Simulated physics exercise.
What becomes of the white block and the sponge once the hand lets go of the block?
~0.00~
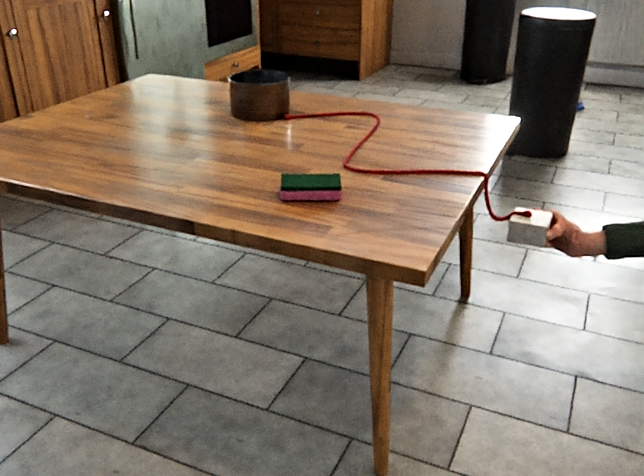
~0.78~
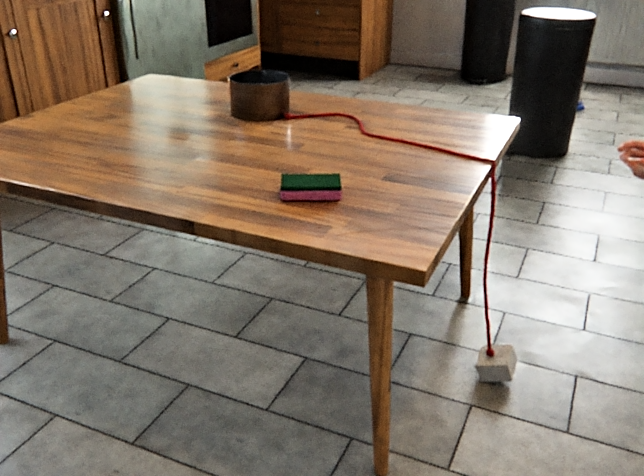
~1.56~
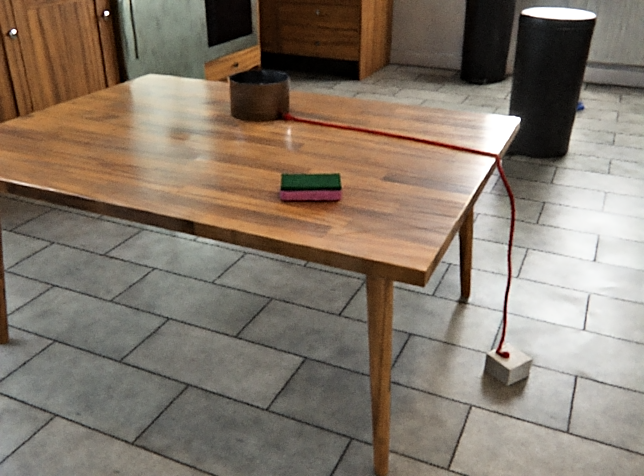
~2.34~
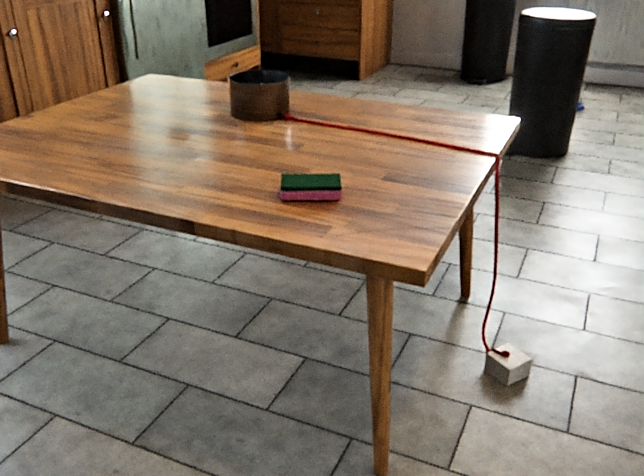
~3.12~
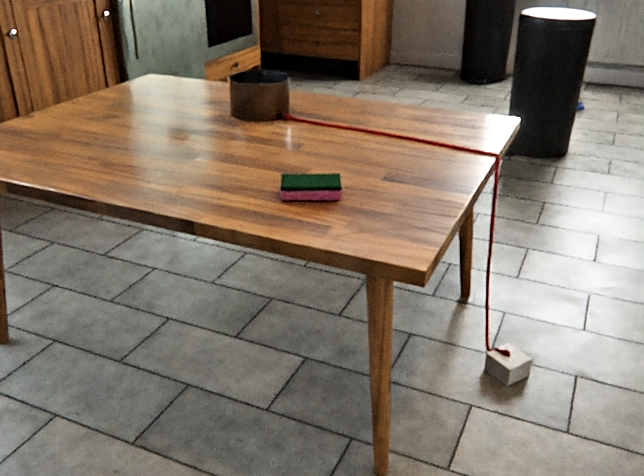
The white block drops to the floor and comes to rest there, still joined to the red cord. The sponge stays where it is on the table.
